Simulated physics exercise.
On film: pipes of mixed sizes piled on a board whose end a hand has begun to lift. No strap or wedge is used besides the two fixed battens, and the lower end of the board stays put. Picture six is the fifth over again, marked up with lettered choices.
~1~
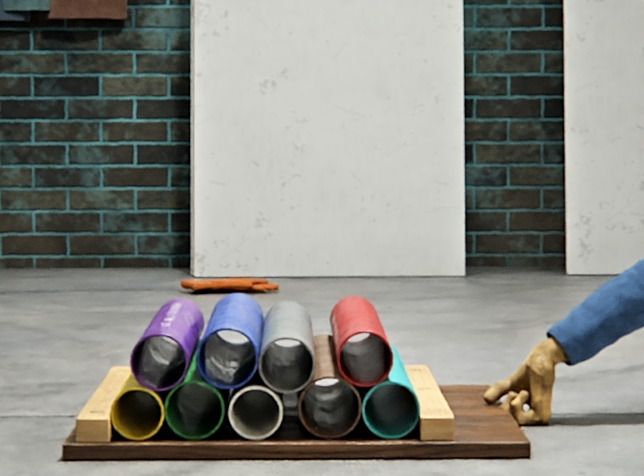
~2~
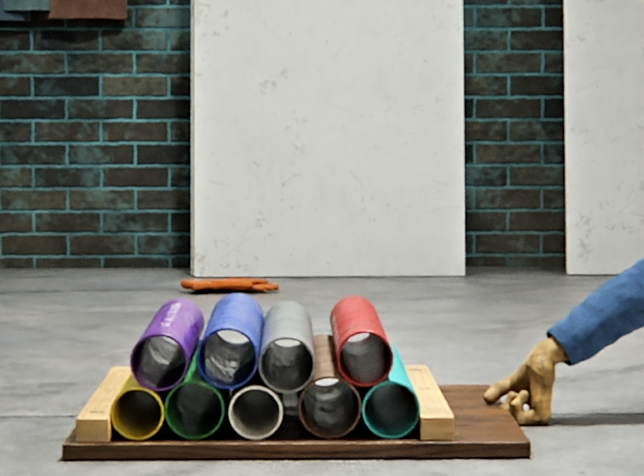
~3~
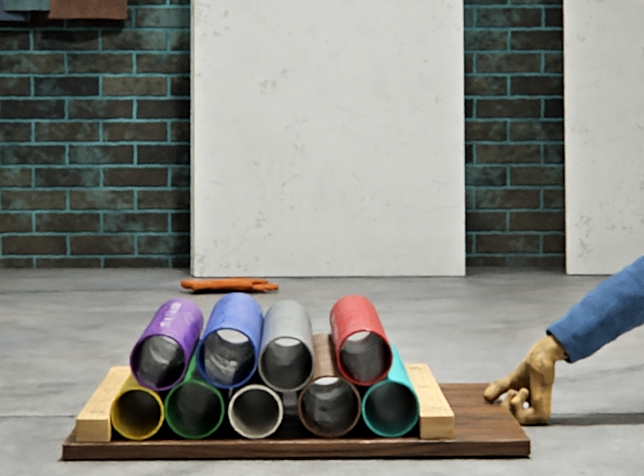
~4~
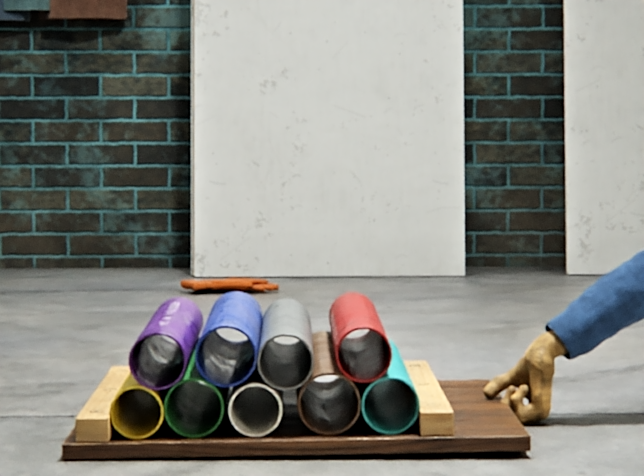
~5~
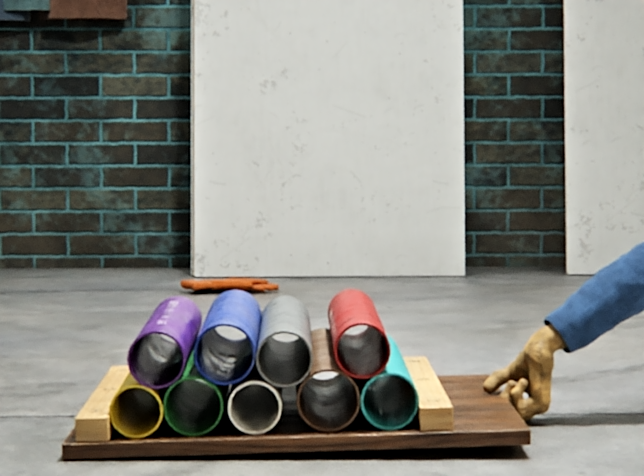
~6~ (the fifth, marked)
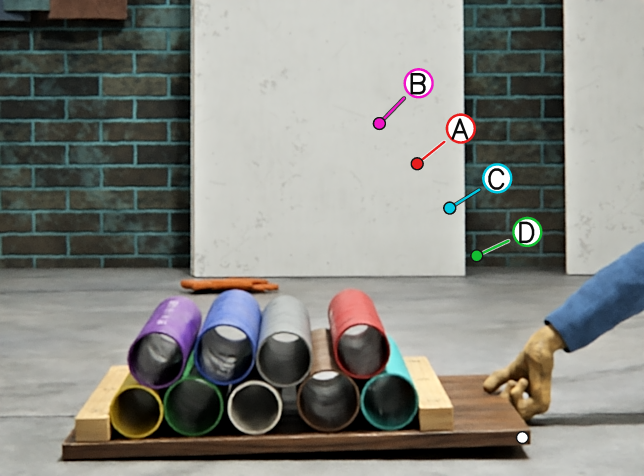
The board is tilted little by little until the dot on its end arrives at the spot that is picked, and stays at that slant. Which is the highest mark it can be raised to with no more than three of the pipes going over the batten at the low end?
The highest mark that will do is C.
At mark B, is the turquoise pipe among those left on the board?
Yes.
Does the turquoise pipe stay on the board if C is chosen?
Yes, with C.
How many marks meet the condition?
Two of them.
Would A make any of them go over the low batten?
At A: Yes.
On the marked copy, A at (417, 164); B at (380, 123); C at (449, 208); D at (477, 256); the white dot at (523, 438).
Following C. Soon after the start, board at 18°.
Later, board at 32°.
In the end, board at 32°, three over the low batten (grey, blue, purple).
As for the rest, A four over the low batten (grey, blue, red, purple); B four over the low batten (grey, blue, red, purple); D three over the low batten (grey, blue, purple).
